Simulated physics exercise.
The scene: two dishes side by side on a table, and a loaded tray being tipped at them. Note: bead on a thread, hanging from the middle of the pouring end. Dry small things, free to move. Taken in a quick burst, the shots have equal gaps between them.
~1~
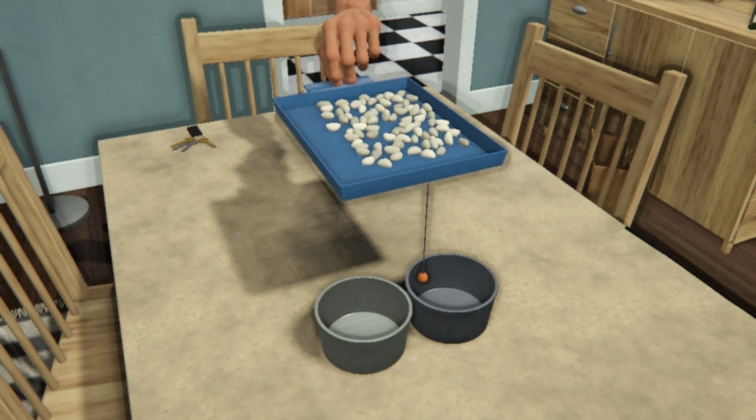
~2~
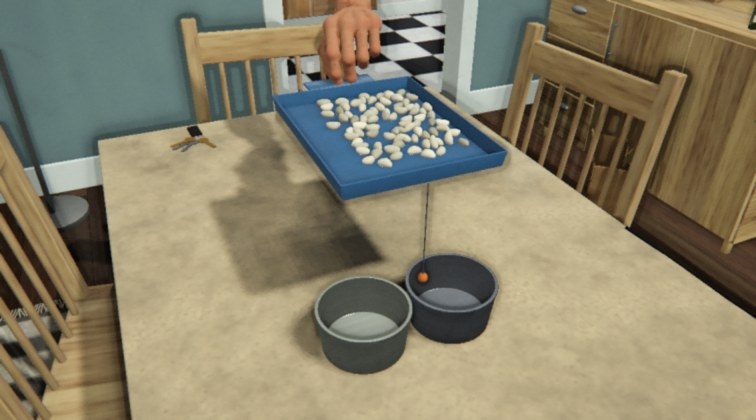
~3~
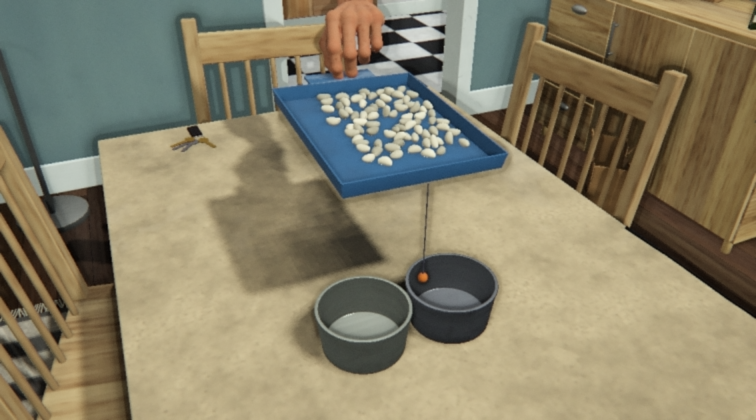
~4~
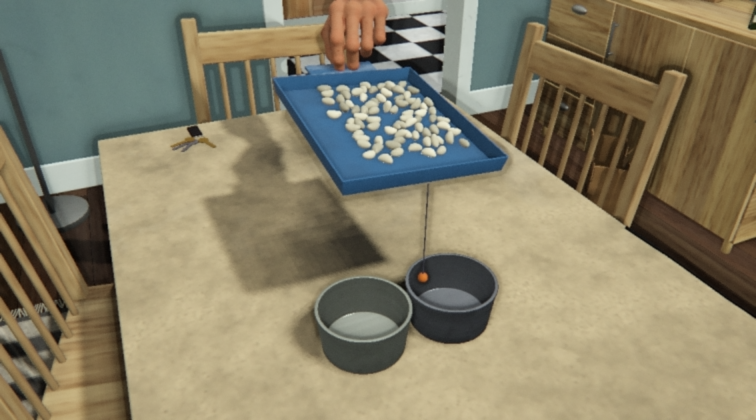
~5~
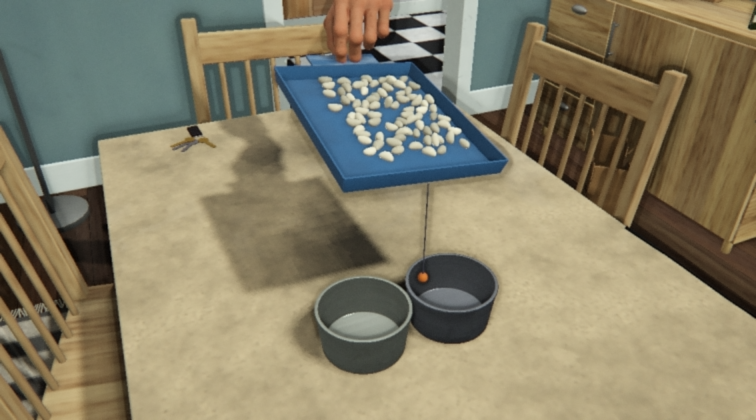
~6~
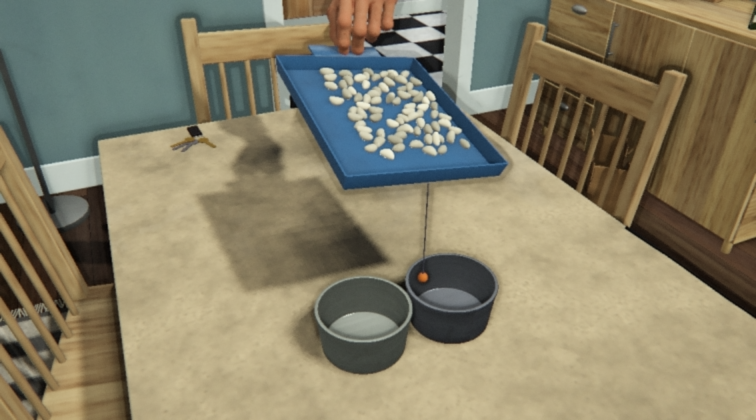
We see a hand at the far end of a blue tray of white beans above two round dishes on a table; the far end gradually rises, tilting the tray slightly, while an orange bead hangs still on a thread.
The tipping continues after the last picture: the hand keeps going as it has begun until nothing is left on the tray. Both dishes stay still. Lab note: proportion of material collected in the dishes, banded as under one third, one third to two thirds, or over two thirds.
The share that ends up caught is one third to two thirds, I reckon.
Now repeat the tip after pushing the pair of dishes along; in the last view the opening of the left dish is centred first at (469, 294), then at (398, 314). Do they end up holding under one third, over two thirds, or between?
For the first spot it's in the middle band, and for the next one it's one to two thirds.
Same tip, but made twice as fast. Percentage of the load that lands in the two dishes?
It would be close to 40 per cent.
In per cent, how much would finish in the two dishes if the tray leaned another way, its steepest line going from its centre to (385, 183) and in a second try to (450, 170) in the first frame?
I'd expect around 60 in a hundred first and around 50 in a hundred second.
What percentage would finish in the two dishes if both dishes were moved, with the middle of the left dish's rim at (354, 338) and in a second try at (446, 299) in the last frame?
In order, 10 % and 50 %.
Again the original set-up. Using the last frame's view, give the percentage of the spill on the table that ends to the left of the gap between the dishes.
That comes to about 0 per cent of the pieces.
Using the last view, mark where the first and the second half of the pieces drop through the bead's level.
First roughly (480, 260), then roughly (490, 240).
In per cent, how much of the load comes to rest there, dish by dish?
I'd say some 0 in a hundred wind up in the left dish, and some 50 in a hundred in the right.
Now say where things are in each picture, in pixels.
Corners of the pouring end at (343, 185) and (504, 150), level; middle of the load at (405, 125), white beans; left dish at (383, 353); right dish at (473, 323); bead on its thread at (423, 277), in the first frame.
Corners of the pouring end at (343, 184) and (504, 150), level; middle of the load at (405, 124), in the second frame.
Corners of the pouring end at (344, 182) and (504, 152), tipped barely, lowest at the right corner; middle of the load at (405, 122), in the third frame.
Corners of the pouring end at (345, 179) and (505, 156), tipped a little, lowest at the right corner; middle of the load at (406, 119), in the fourth frame.
Corners of the pouring end at (346, 177) and (505, 159), tipped a little, lowest at the right corner; middle of the load at (407, 116), in the fifth frame.
Corners of the pouring end at (348, 174) and (505, 162), tipped a little, lowest at the right corner; middle of the load at (408, 112); left dish at (383, 353); right dish at (473, 323), in the sixth frame.
Soon after the last picture, tray tipped steeply; all on the tray.
A little later, tray tipped right over; nearly all on the tray; a stray few outside both; a small part in the air.
Later still, tray tipped past a quarter turn; about half in the right dish; about half outside both.
At rest, tray tipped past a quarter turn; none in the left dish; about half in the right dish; about half outside both.
